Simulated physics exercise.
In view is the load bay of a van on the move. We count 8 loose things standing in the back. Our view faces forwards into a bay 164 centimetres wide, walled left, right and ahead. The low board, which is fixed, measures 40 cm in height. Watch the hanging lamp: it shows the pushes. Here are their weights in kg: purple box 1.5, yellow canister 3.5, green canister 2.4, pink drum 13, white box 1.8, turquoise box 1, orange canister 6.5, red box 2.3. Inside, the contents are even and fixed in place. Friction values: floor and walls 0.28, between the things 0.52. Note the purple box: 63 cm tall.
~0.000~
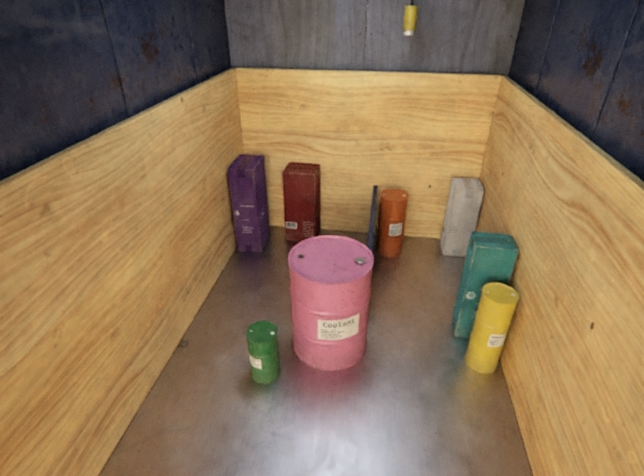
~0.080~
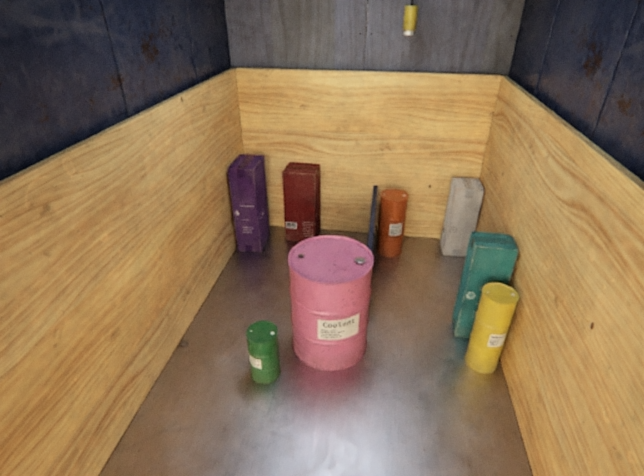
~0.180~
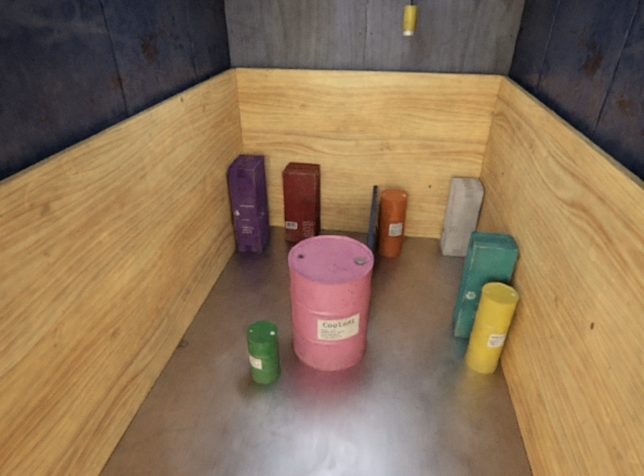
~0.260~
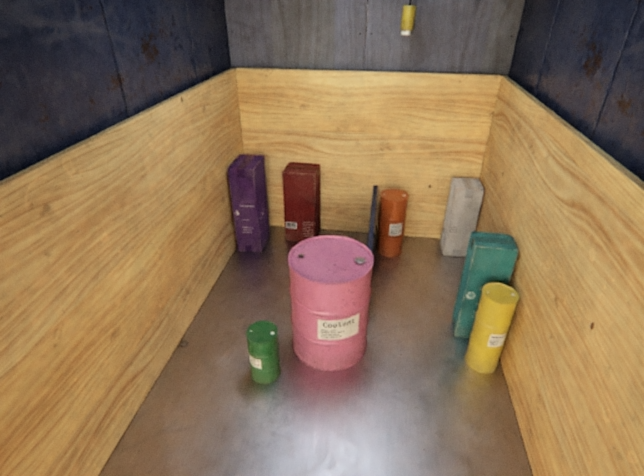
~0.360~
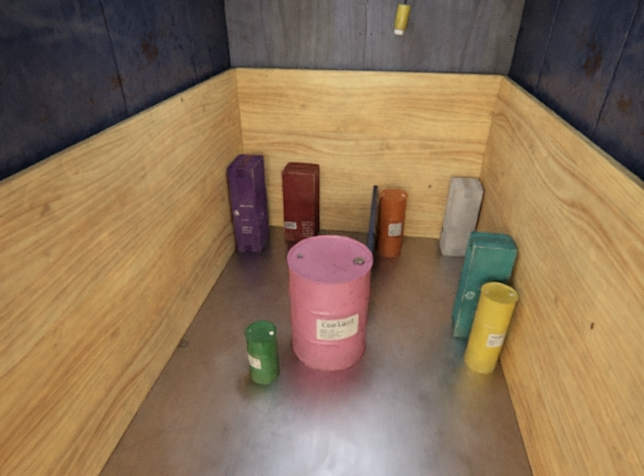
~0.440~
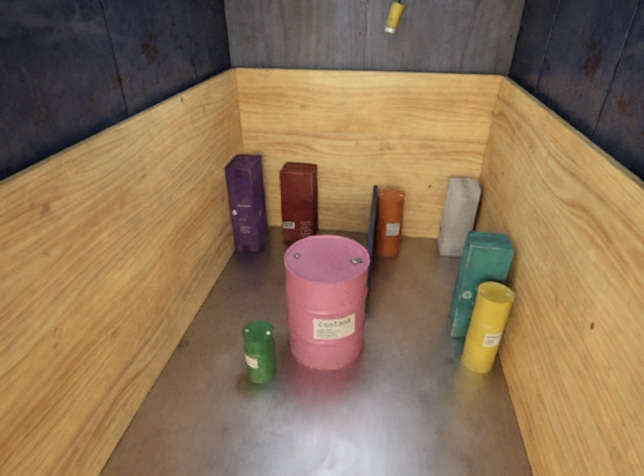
The hanging yellow lamp swings left, then the pink drum shifts slightly left among the other things.
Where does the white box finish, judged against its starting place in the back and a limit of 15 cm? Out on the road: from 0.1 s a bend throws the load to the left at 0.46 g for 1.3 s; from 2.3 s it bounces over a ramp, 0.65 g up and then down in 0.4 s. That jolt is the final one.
It finishes outside the limit.
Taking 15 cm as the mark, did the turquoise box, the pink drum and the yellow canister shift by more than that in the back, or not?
Well, the turquoise box winds up somewhere else; the pink drum winds up somewhere else; and the yellow canister winds up somewhere else.
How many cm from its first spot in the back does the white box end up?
Roughly 32 cm.
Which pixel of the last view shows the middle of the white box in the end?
Near (412, 213).
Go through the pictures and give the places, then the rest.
The first frame shows no push; white box (461, 218); purple box (251, 205).
The second frame shows no push; green canister (264, 353); pink drum (330, 303).
The third frame shows push 0.15 g left; turquoise box (482, 288); orange canister (392, 224).
The fourth frame shows push 0.29 g left; red box (302, 204); purple box (251, 205).
The fifth frame shows push 0.46 g left; yellow canister (489, 329); green canister (263, 352).
The sixth frame shows push 0.46 g left; white box (458, 218); pink drum (326, 302) 2 cm from its spot.
By 0.74 s, push 0.46 g left; white box 17 cm from its spot near (435, 216); yellow canister 17 cm from its spot; turquoise box 17 cm from its spot.
By 0.94 s, push 0.46 g left; white box 32 cm from its spot near (412, 213); turquoise box 37 cm from its spot; yellow canister 36 cm from its spot.
By 1.34 s, push 0.11 g left; white box 33 cm from its spot near (412, 213); yellow canister tilted 27°; turquoise box 55 cm from its spot.
When it is over (4.9 s), lying over in the back, yellow canister; not toppled but over 15 cm from the start, green canister, pink drum, white box, turquoise box and red box; the other 2 within 15 cm of the start. In the last view, white box near (412, 213).
